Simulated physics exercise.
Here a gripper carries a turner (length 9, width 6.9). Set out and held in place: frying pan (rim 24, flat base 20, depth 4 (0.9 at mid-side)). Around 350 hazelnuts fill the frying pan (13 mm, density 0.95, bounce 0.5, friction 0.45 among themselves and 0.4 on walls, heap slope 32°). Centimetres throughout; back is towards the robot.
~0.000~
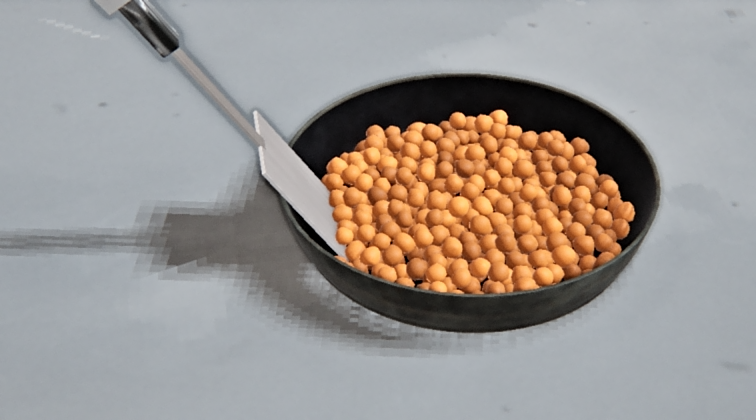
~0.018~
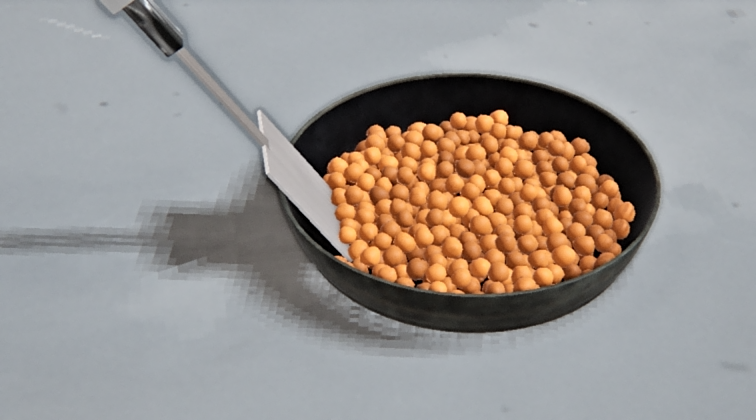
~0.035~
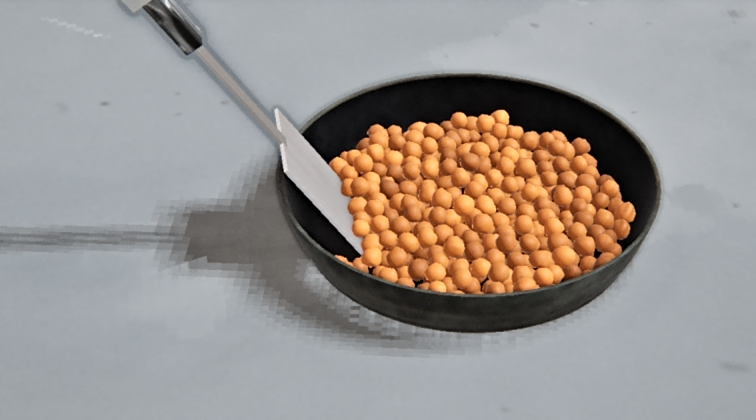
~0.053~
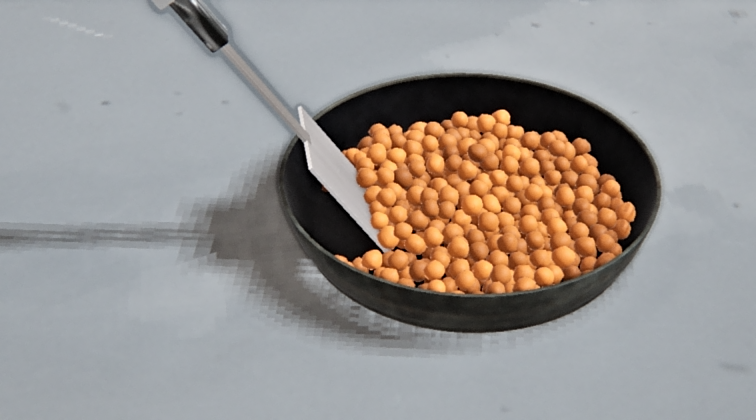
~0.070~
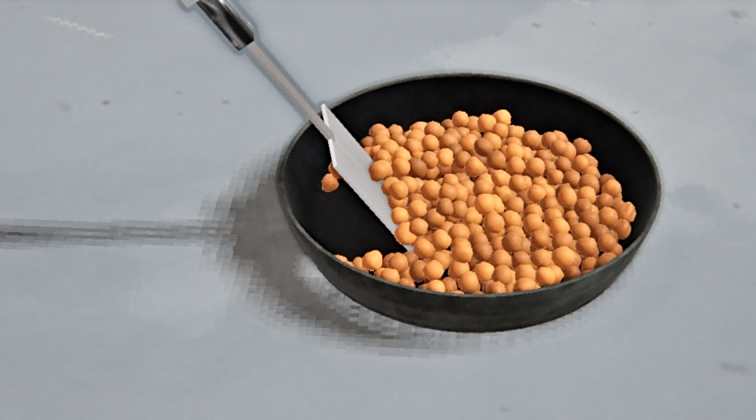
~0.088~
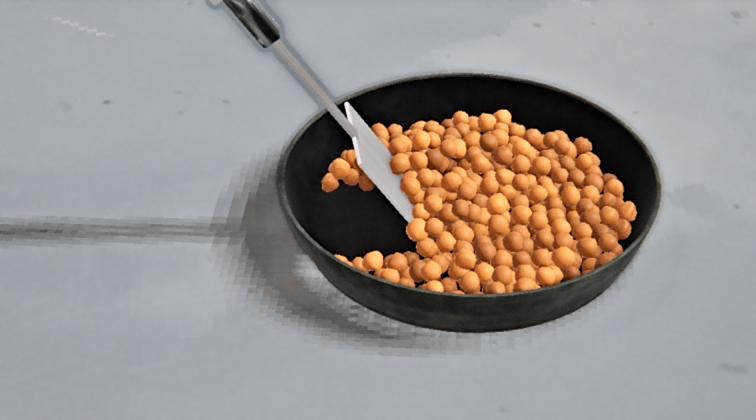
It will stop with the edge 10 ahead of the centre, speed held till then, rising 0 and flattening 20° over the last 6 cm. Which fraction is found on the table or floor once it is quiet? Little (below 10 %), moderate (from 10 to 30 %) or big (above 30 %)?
A moderate share, from 10 to 30 %, ends on the table or floor.
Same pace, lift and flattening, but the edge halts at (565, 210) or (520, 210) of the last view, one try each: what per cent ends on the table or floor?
About 0 and 0 per cent.
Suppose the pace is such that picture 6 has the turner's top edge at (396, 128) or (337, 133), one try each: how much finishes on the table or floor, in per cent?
Some 25 and 10 per cent.
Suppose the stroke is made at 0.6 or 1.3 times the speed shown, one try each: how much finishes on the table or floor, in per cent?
Some 5 and 20 per cent.
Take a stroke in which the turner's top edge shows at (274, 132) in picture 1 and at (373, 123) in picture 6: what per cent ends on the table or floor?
About 20 per cent.
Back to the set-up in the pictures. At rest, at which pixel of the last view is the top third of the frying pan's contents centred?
Around (585, 174).
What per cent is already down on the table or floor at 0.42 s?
Some 10 per cent.
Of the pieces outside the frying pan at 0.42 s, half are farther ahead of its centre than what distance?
About 16 cm.
By 0.14 s, sloping 57°, highest piece 7 above the table; 351 in the frying pan.
By 0.19 s, sloping 50°, highest piece 7 above the table; 351 in the frying pan.
By 0.42 s, sloping 37°, highest piece 7 above the table; 306 in the frying pan, 42 on the table or floor, 3 on the blade or in flight.
By 1.47 s, sloping 37°, highest piece 5 above the table; 305 in the frying pan, 46 on the table or floor.
Final count, 305 in the frying pan, 46 on the table or floor. That is 13 % on the table or floor.
